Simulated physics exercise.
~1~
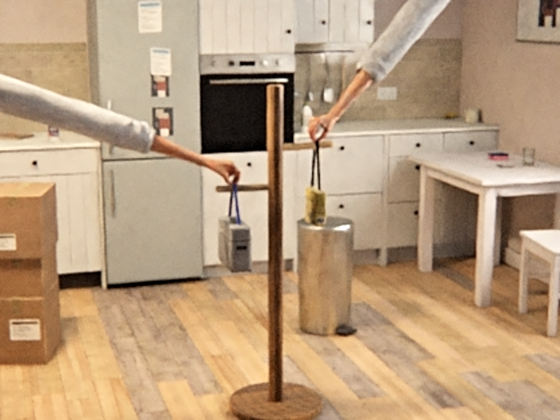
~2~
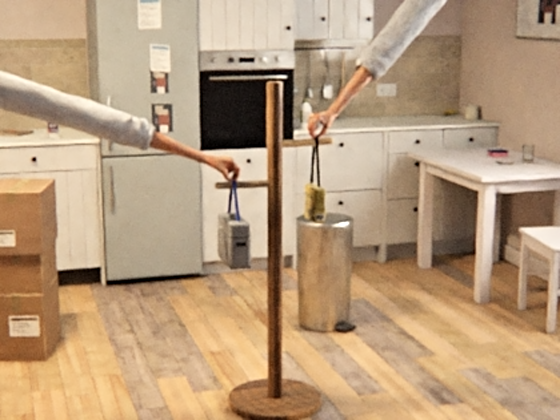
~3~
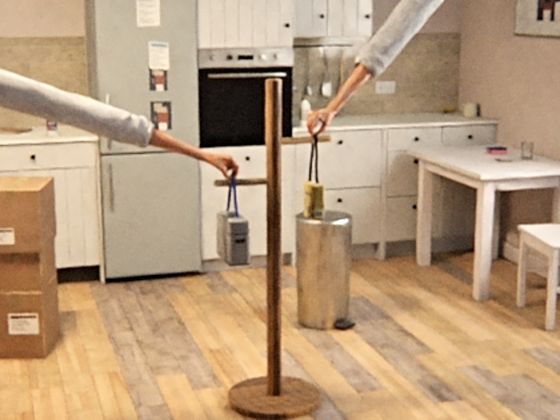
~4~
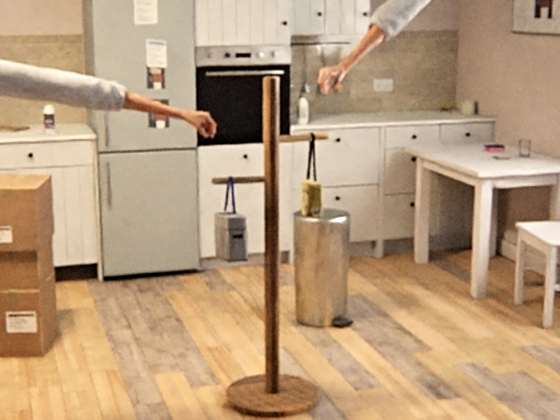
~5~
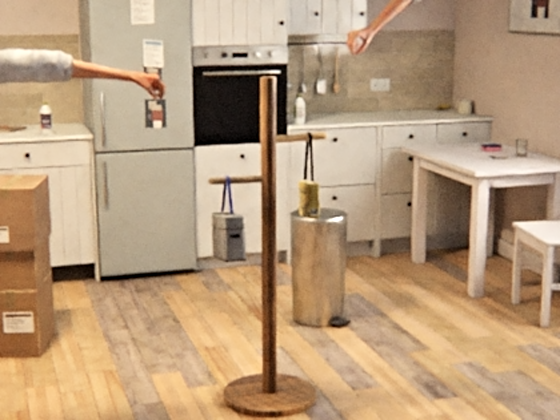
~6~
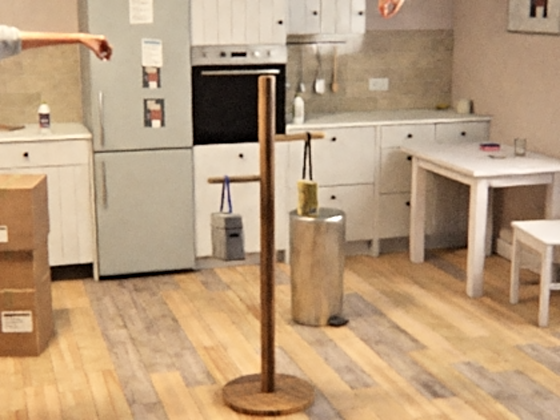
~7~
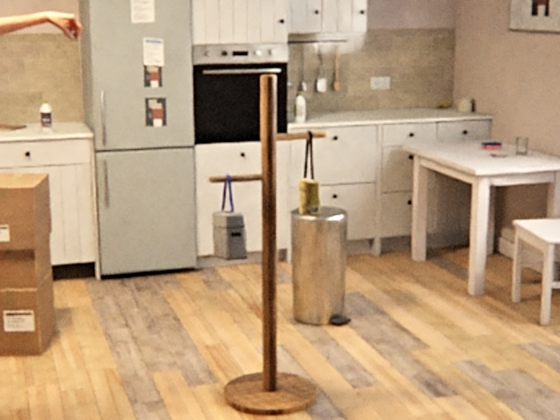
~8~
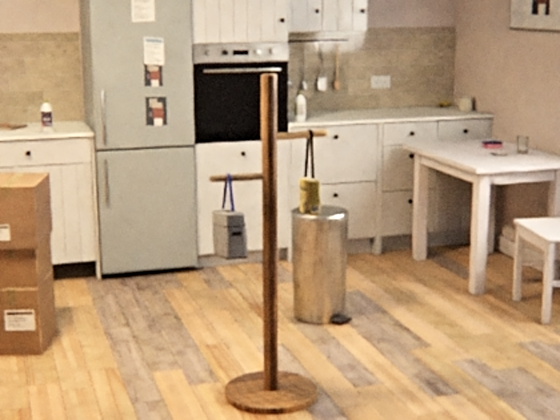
A wooden post on a round base stands on the plank floor of a pale kitchen, seen from the front by a slightly swaying camera. Two arms reach in from the left and upper right, holding a grey case by its dark strap at the lower left peg and a yellow pouch at the higher right peg. Behind are a fridge, an oven and a silver bin, with boxes at left and a white table at right. Both hands let go, draw back and leave the view. The case and the pouch stay hanging from their pegs.
